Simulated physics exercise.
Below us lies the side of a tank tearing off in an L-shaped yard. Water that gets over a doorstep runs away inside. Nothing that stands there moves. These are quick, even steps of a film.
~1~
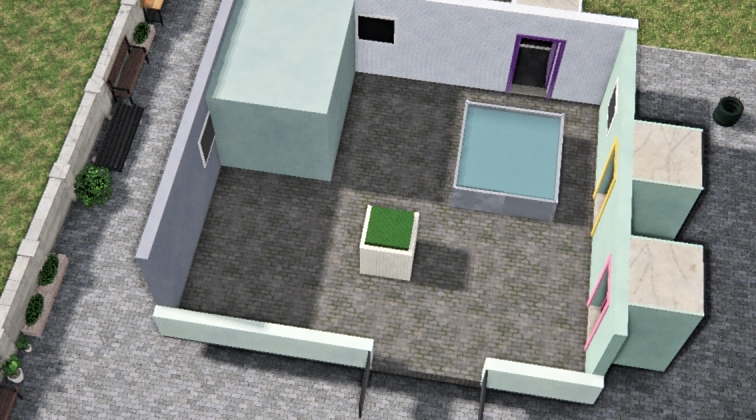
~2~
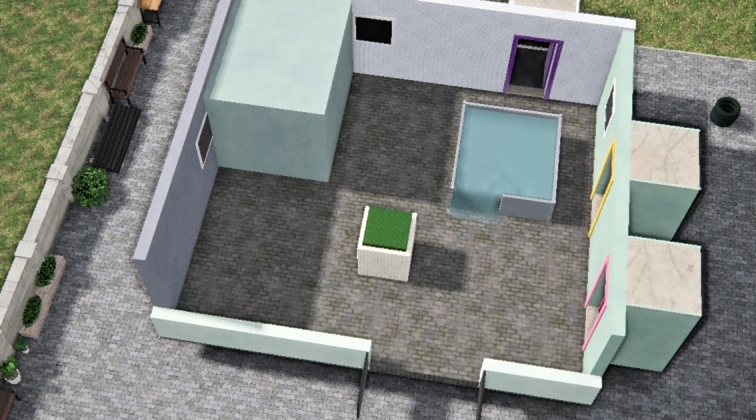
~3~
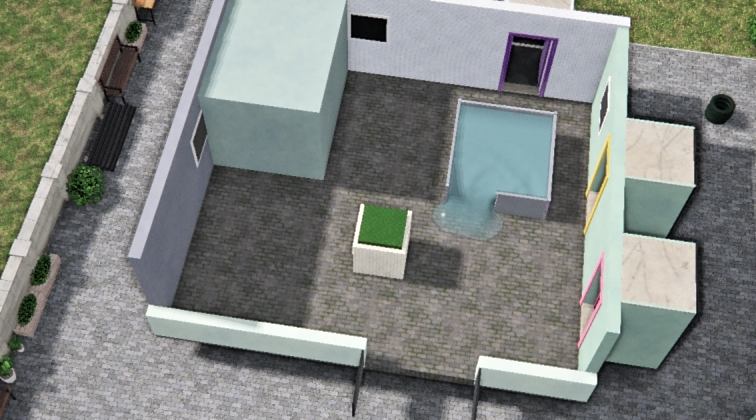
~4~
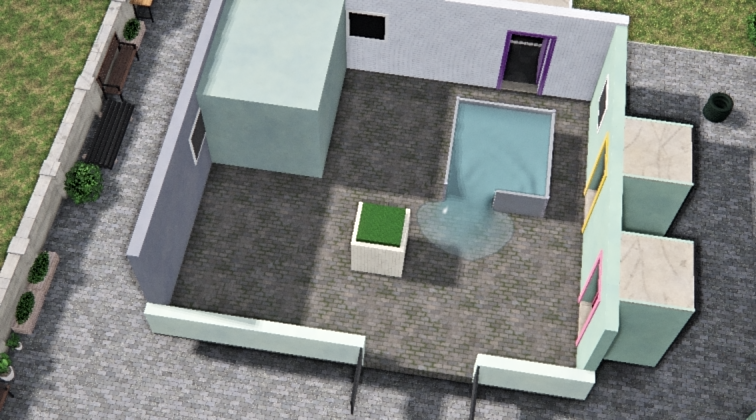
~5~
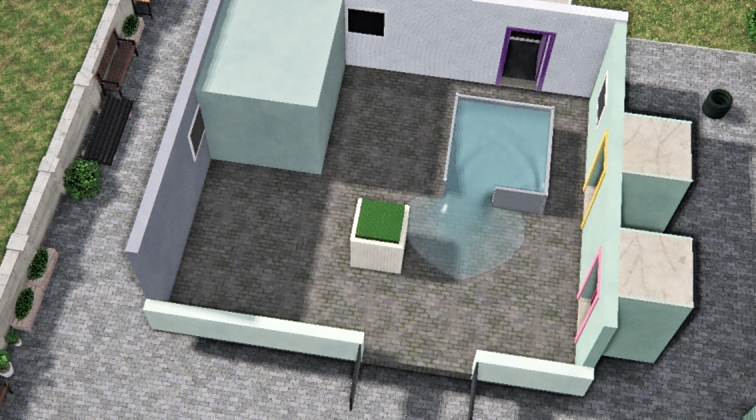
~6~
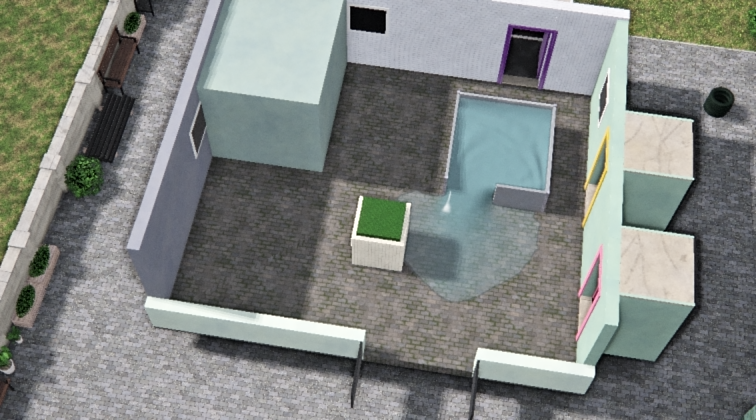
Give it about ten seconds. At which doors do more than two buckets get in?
In the end: The yellow door holds within the limit; the purple door holds within the limit; the pink door holds within the limit.
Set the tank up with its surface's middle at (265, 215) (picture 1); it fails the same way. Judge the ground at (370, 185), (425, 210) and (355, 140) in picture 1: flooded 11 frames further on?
In that order: No water, not flooded, not flooded.
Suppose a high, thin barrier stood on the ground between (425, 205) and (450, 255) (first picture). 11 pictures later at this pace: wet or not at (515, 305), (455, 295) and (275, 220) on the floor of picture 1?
As listed: Wet, covered, free of water.
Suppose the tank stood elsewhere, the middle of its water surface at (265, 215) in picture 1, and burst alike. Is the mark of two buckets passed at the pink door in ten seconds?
The pink one passes that mark.
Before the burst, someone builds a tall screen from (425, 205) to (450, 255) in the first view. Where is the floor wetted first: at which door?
I say the pink one.
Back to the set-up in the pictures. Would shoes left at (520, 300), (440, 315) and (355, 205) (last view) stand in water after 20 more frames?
In turn: Flooded, covered, flooded.
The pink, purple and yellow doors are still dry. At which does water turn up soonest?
That is the one in pink.
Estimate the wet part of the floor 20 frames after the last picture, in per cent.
Roughly 40 per cent.
A moment on, water covers 25 % of the floor; the yellow door not reached, the purple door not reached, the pink door not reached.
Next, water covers 35 % of the floor; the yellow door not reached, the purple door not reached, the pink door wet at the sill, nothing in.
Then, water covers 40 % of the floor; the yellow door not reached, the purple door not reached, the pink door wet at the sill, nothing in.
Later, water covers 55 % of the floor; the yellow door wet at the sill, nothing in, the purple door not reached, the pink door wet at the sill, nothing in.
In the end, water covers 70 % of the floor; the yellow door wet at the sill, nothing in, the purple door wet at the sill, nothing in, the pink door wet at the sill, nothing in.
